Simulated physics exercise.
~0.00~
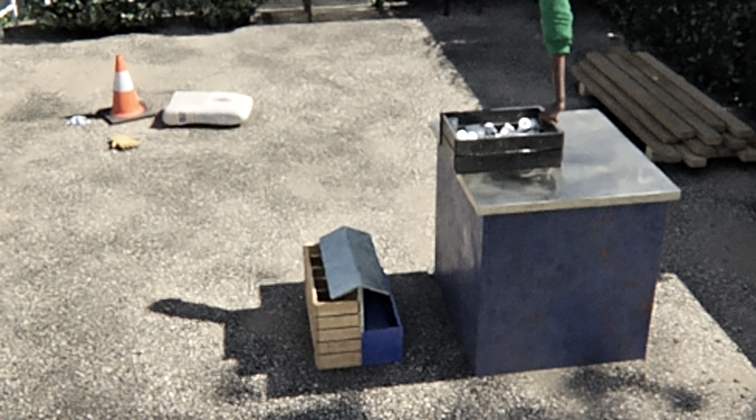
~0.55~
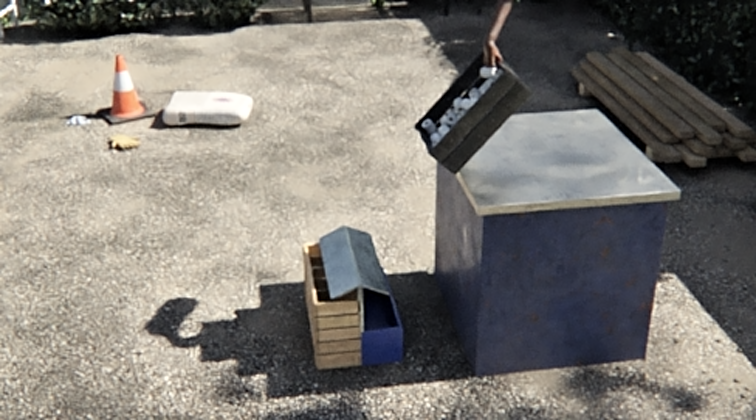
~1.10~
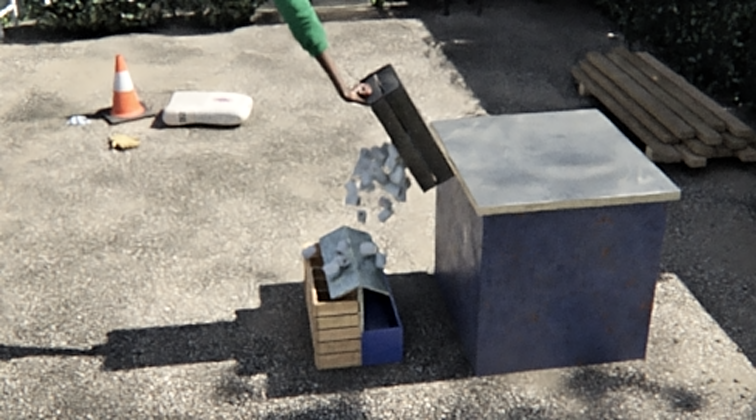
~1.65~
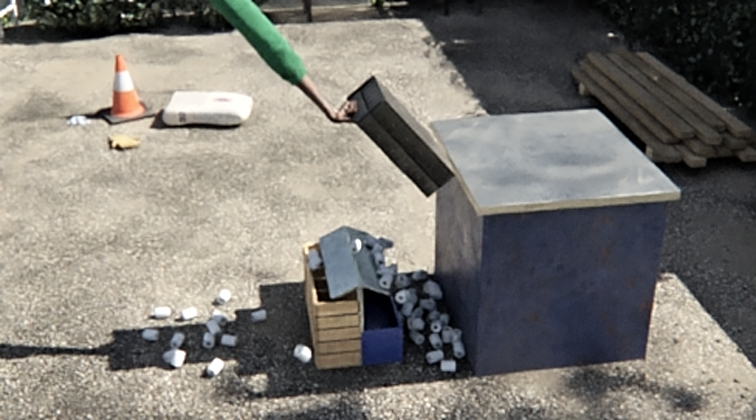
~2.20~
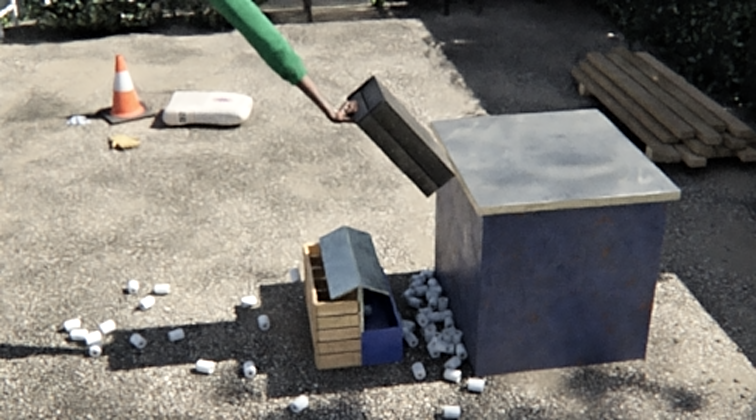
On a sunlit gravel yard seen from above, a blue bench with a grey top stands at right, with planks behind it and an orange cone and a pale sack at upper left. Left of the bench sit a small blue bin and a wooden box, capped by a grey ridge. A green-sleeved arm tips a dark crate of white rolls over the bench's left edge. The rolls tumble onto the ridge and scatter both ways. Most end heaped on the ground between bin and bench, while others roll out across the gravel at left, the crate still hanging tilted.
